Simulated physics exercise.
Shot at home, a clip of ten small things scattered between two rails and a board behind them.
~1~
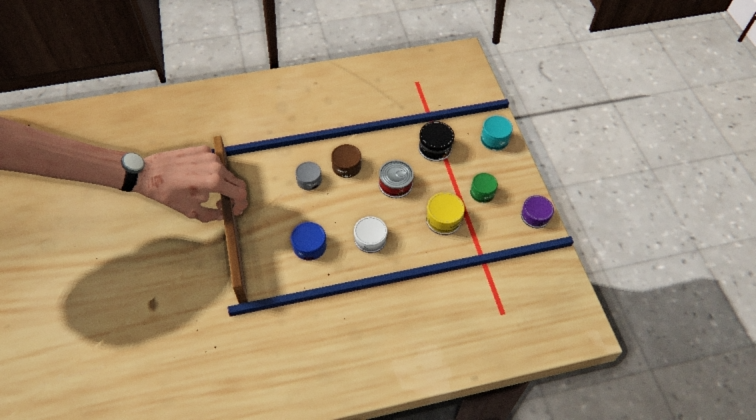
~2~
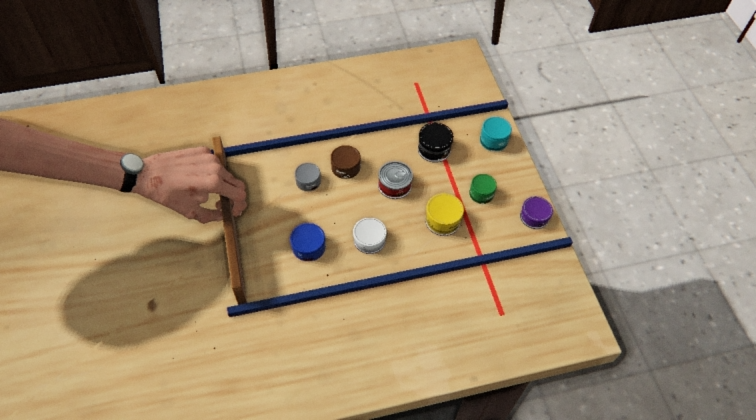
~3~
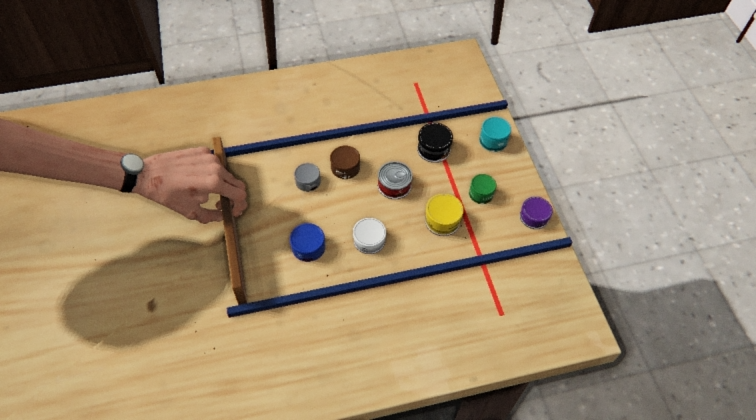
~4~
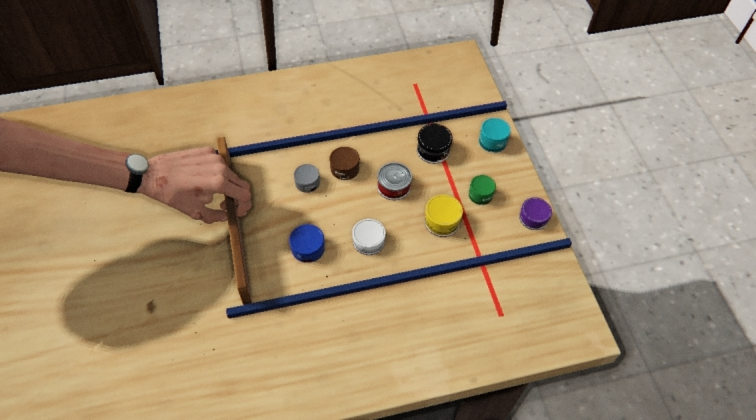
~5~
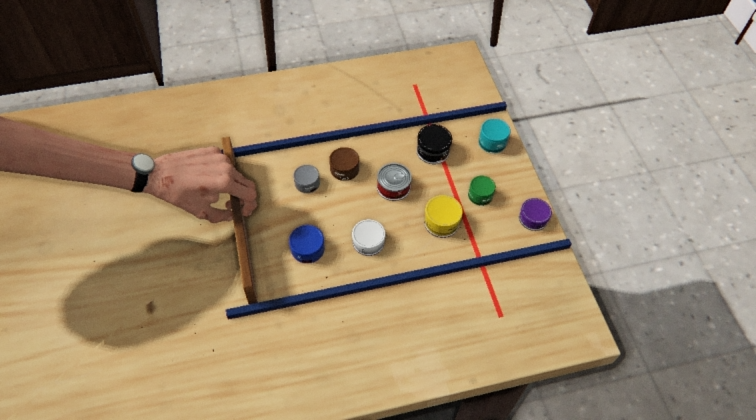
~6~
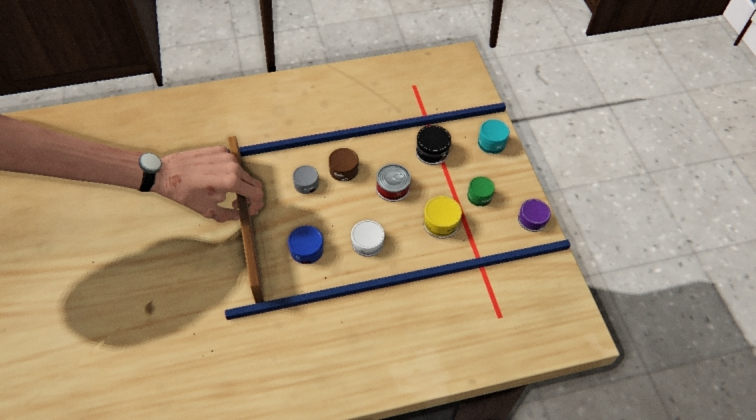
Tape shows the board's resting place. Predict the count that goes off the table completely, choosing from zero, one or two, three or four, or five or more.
The count is zero.
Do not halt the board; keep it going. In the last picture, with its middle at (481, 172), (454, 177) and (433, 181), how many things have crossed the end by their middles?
Counts per position: 1 / 0 / 0.
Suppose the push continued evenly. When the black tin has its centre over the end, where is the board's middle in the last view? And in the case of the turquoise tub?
Roughly at (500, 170) and roughly at (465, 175).
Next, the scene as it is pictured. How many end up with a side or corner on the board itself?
So the total is 5.
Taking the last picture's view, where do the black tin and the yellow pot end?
About (476, 136), and the other about (511, 202).
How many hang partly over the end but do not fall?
I make it 0.
Soon after, none off yet; purple tin at rest near (534, 215); turquoise tub at rest near (493, 137); green tub at rest near (481, 192).
At rest, the number that fall off is zero.
